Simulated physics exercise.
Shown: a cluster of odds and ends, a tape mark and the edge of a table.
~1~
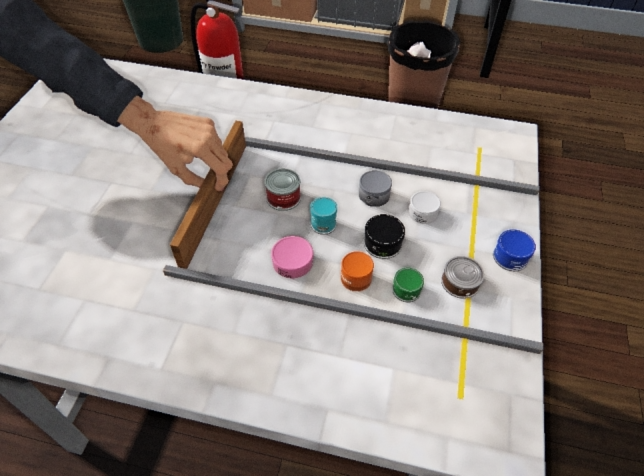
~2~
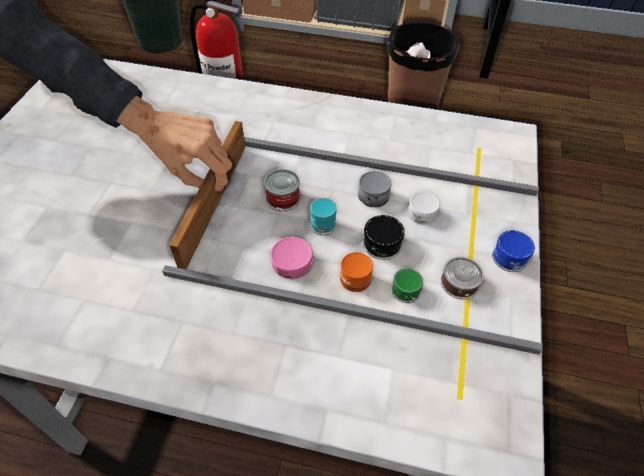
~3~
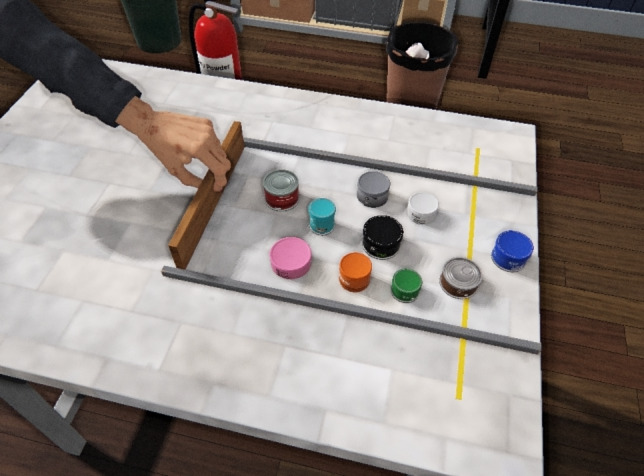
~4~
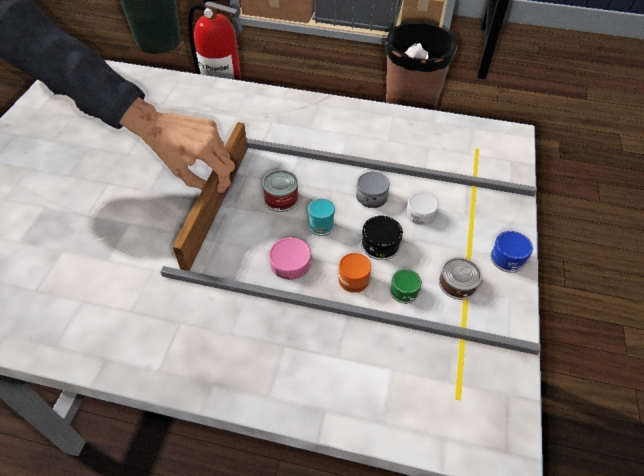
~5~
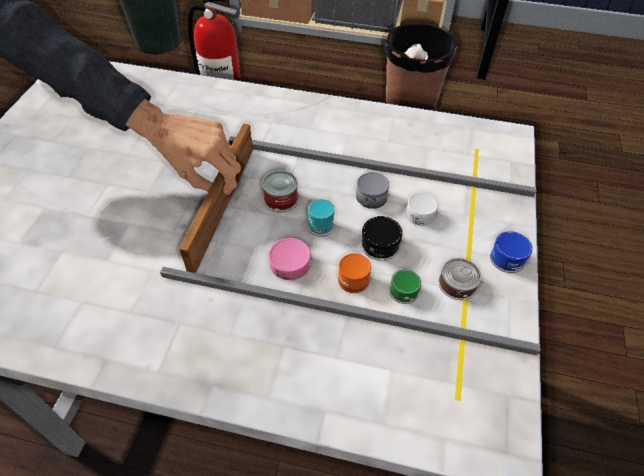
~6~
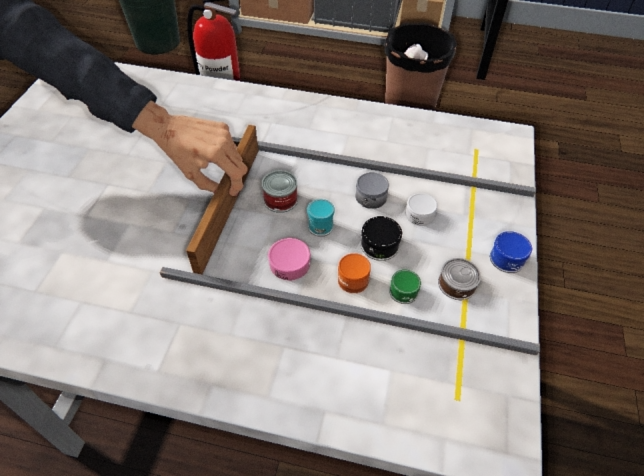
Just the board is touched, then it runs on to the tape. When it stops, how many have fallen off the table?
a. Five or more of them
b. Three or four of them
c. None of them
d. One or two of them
(d) One or two of them.
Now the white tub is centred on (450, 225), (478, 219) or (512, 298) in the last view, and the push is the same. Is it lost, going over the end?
Taking the places in the order given: It holds firm, it holds firm, it drops.
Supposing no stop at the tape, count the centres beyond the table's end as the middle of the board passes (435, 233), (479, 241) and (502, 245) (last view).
Over the end: 0, 3, 6.
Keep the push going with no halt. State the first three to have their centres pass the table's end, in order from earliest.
Order: Green pot, then blue tin, then brown tin.
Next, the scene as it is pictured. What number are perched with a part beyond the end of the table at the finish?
Answer: 2.
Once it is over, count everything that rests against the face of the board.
So the total is 4.
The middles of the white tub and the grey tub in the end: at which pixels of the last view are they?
You'll find the first one at (517, 218) and the second at (490, 201).
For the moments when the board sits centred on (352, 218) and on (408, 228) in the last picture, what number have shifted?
So far 7, and 9 at the second.
Soon after, none off yet; blue tin at rest near (510, 252); brown tin at rest near (459, 279); white tub at rest near (421, 210).
After that, none off yet; blue tin at rest near (510, 252); brown tin at rest near (460, 279); white tub displaced a little near (439, 211).
In the end, the number that fall off is one or two; gone, green pot.
